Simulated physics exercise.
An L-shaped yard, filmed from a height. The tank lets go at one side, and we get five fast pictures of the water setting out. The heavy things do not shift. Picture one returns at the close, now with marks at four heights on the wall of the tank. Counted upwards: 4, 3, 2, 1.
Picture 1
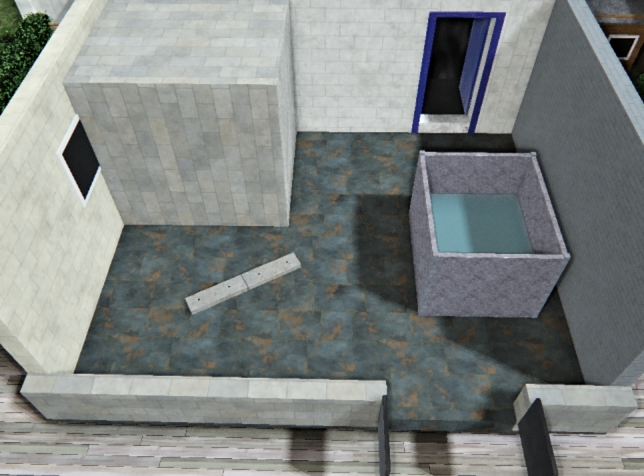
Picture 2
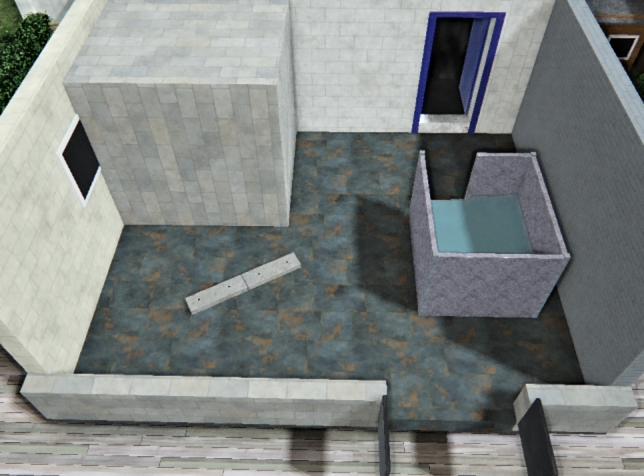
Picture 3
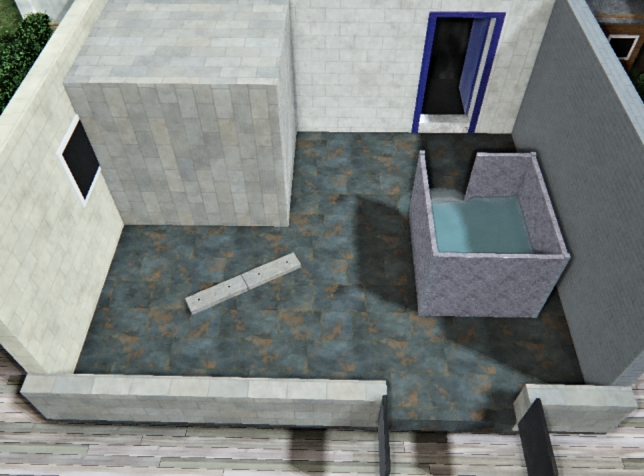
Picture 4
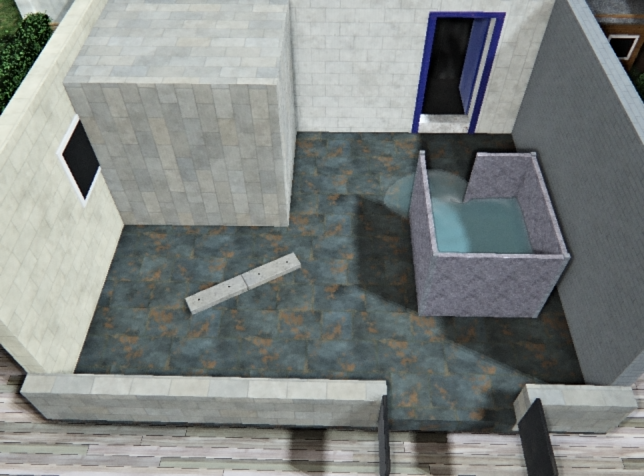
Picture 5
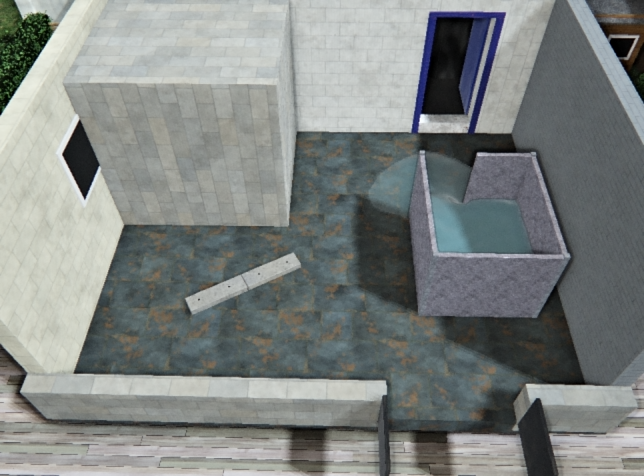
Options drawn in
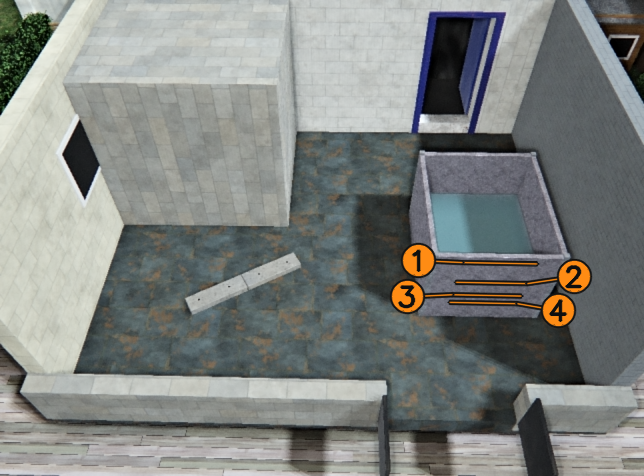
Part of the back wall of a gray stone tank vanished, and the pale blue water inside slid out through the gap, spreading in a rounded sheet across the dark floor behind and to the left.
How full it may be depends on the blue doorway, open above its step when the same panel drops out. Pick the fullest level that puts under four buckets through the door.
Mark 3.
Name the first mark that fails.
That would be 2.
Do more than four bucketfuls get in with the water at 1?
Yes.
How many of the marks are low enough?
Two of them.
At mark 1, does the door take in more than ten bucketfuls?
Yes, clearly.
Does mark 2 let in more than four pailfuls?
Yes, it does.
On the marked copy, 1 at (499, 263); 2 at (491, 282); 3 at (486, 295); 4 at (483, 303); from the bottom up 4, 3, 2, 1.
With 1, dozens of bucketfuls pour in.
With 2, about 8 bucketfuls get in.
With 3, a splash gets over, under a bucket.
With 4, nothing gets over.
